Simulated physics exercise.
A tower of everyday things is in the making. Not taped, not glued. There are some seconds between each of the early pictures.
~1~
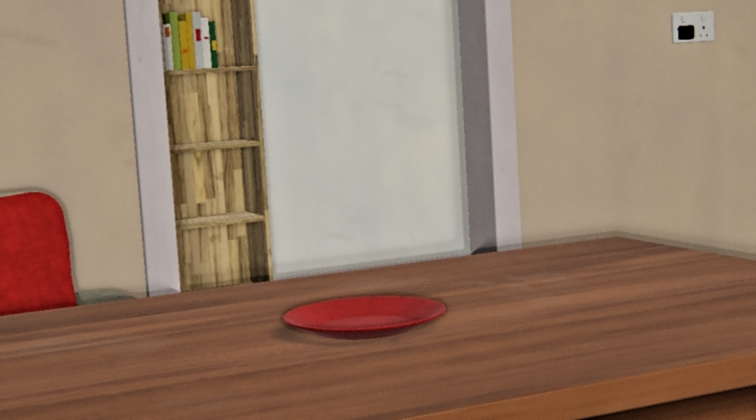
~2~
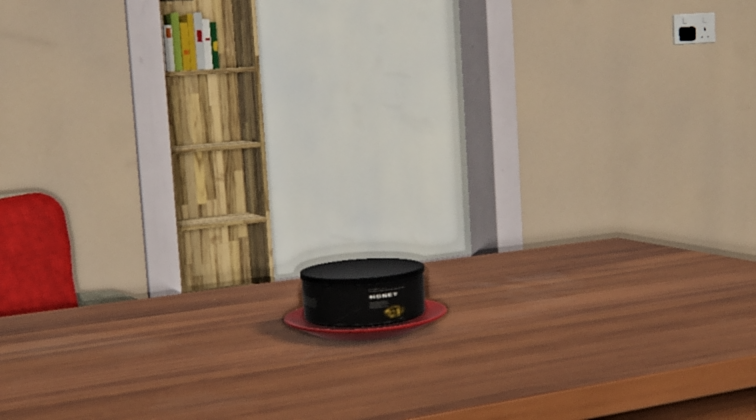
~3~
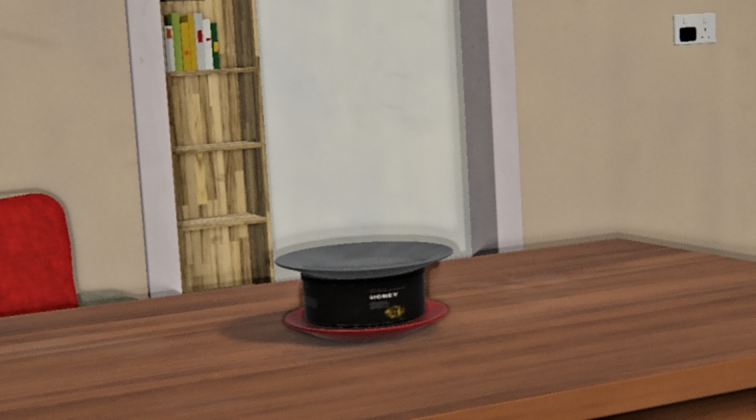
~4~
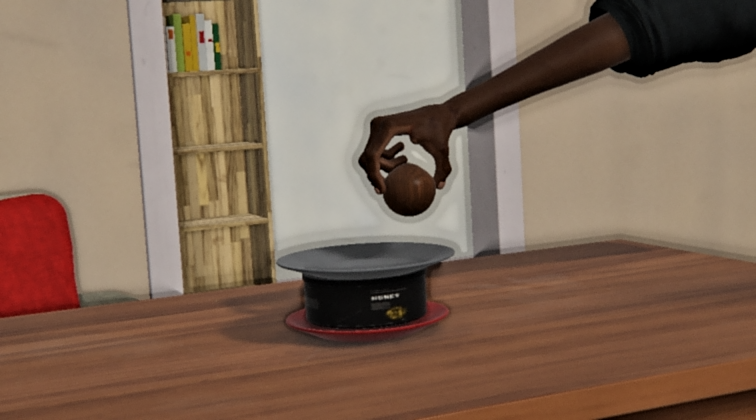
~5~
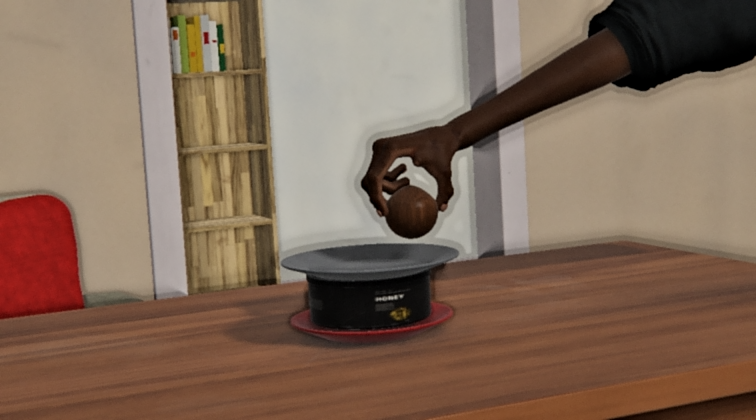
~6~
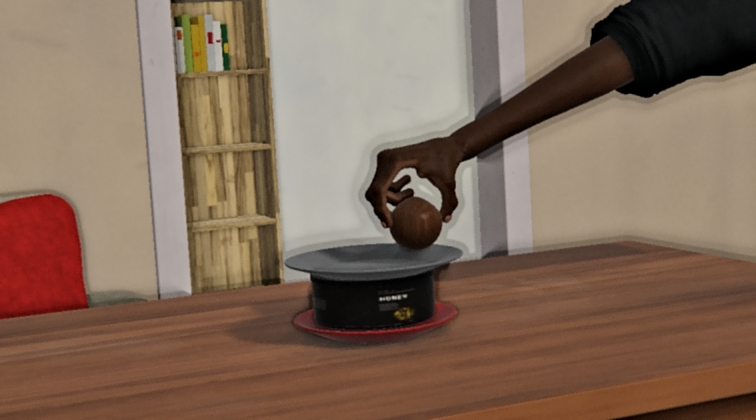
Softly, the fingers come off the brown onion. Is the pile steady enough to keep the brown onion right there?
Yes, stays standing.
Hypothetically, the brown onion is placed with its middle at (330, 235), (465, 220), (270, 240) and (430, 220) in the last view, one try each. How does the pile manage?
The pile does not fall on try one, goes down on try two, goes down on try three and does not fall on try four.
Then, 0.20 s later than the last frame, all is still.
Then, 0.50 s later than the last frame, brown onion resting near (416, 225).
When it is over, all 4 as before. End places, in pixels of the last picture, brown onion near (416, 225). The pile stays up.
